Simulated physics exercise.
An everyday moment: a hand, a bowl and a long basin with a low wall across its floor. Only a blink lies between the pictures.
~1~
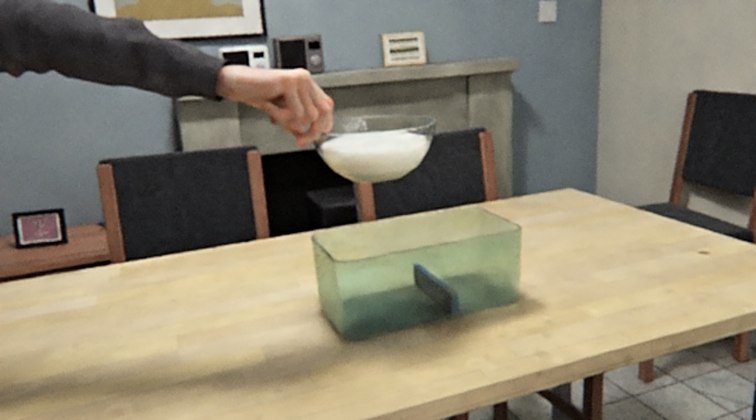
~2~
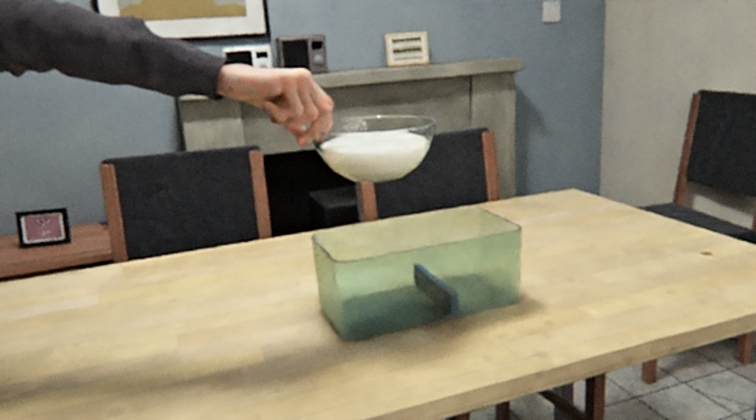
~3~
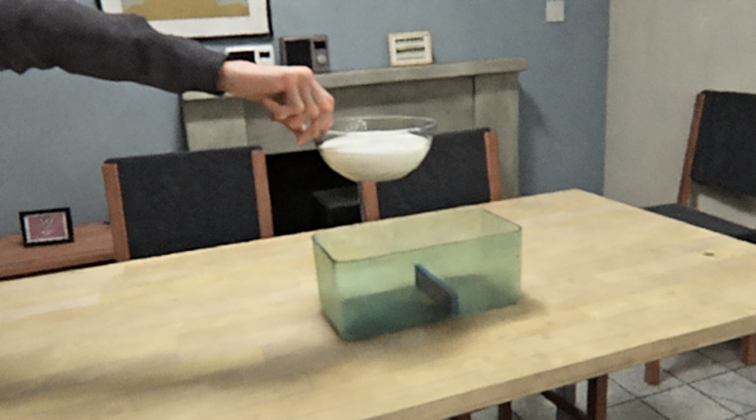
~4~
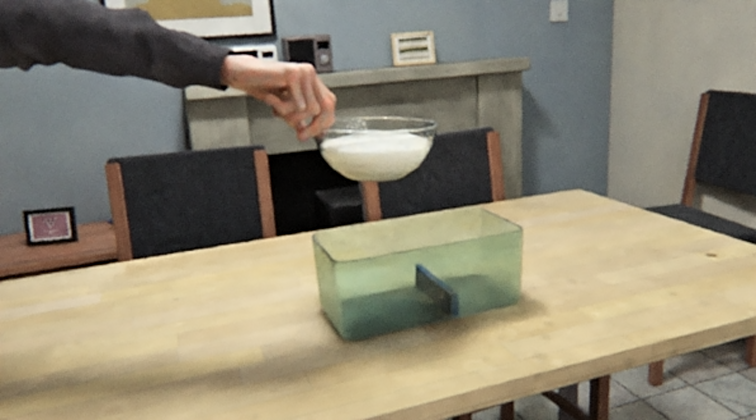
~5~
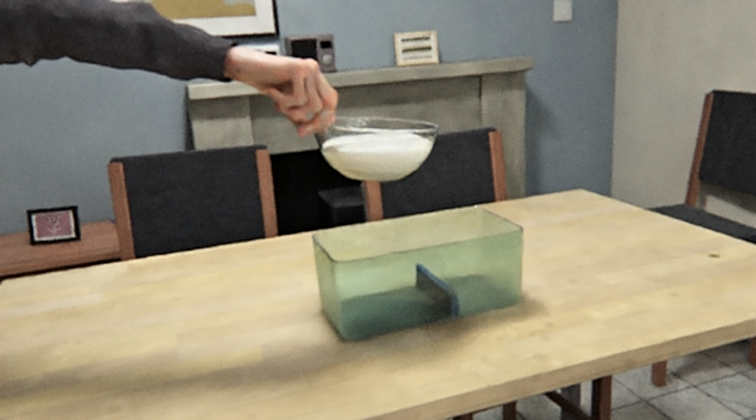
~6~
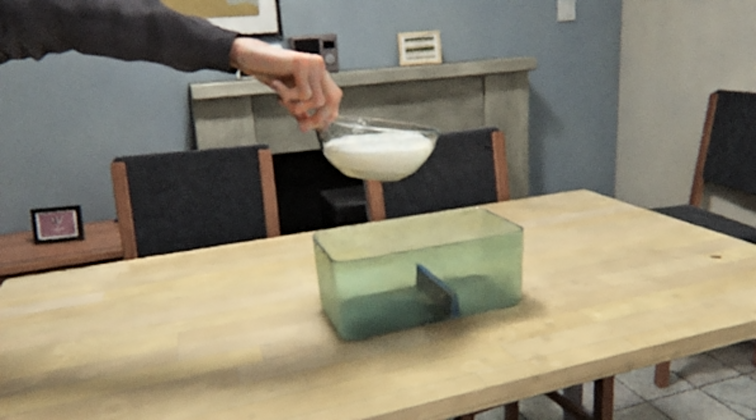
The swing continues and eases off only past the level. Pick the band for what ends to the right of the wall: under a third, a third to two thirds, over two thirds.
The share right of the wall is more than two thirds.
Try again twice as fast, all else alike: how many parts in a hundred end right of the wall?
Close to 65 per cent.
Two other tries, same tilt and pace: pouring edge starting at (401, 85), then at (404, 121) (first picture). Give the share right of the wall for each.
About 70 and 65 per cent.
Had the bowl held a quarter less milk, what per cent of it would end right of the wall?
Some 90 per cent.
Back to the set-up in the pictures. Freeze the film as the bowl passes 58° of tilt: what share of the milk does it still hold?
It comes to 55 per cent or so.
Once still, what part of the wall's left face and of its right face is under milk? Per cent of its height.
Left: 20 %. Right: 100 %.
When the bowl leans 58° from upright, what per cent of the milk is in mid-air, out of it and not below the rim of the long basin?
Near 30 %.
A moment on, the bowl is tipped part way and 56 per cent is still to pour, 0 is left of the wall and 14 right of it.
Next, the bowl is tipped on its side and 3 per cent is still to pour, 7 is left of the wall and 83 right of it.
Then the bowl is tipped on its side and 0 per cent is still to pour, 16 is left of the wall and 83 right of it.
Later the bowl is tipped on its side and 0 per cent is still to pour, 19 is left of the wall and 81 right of it.
In the end 19 per cent lies left of the wall, 80 right of it and 0 outside.
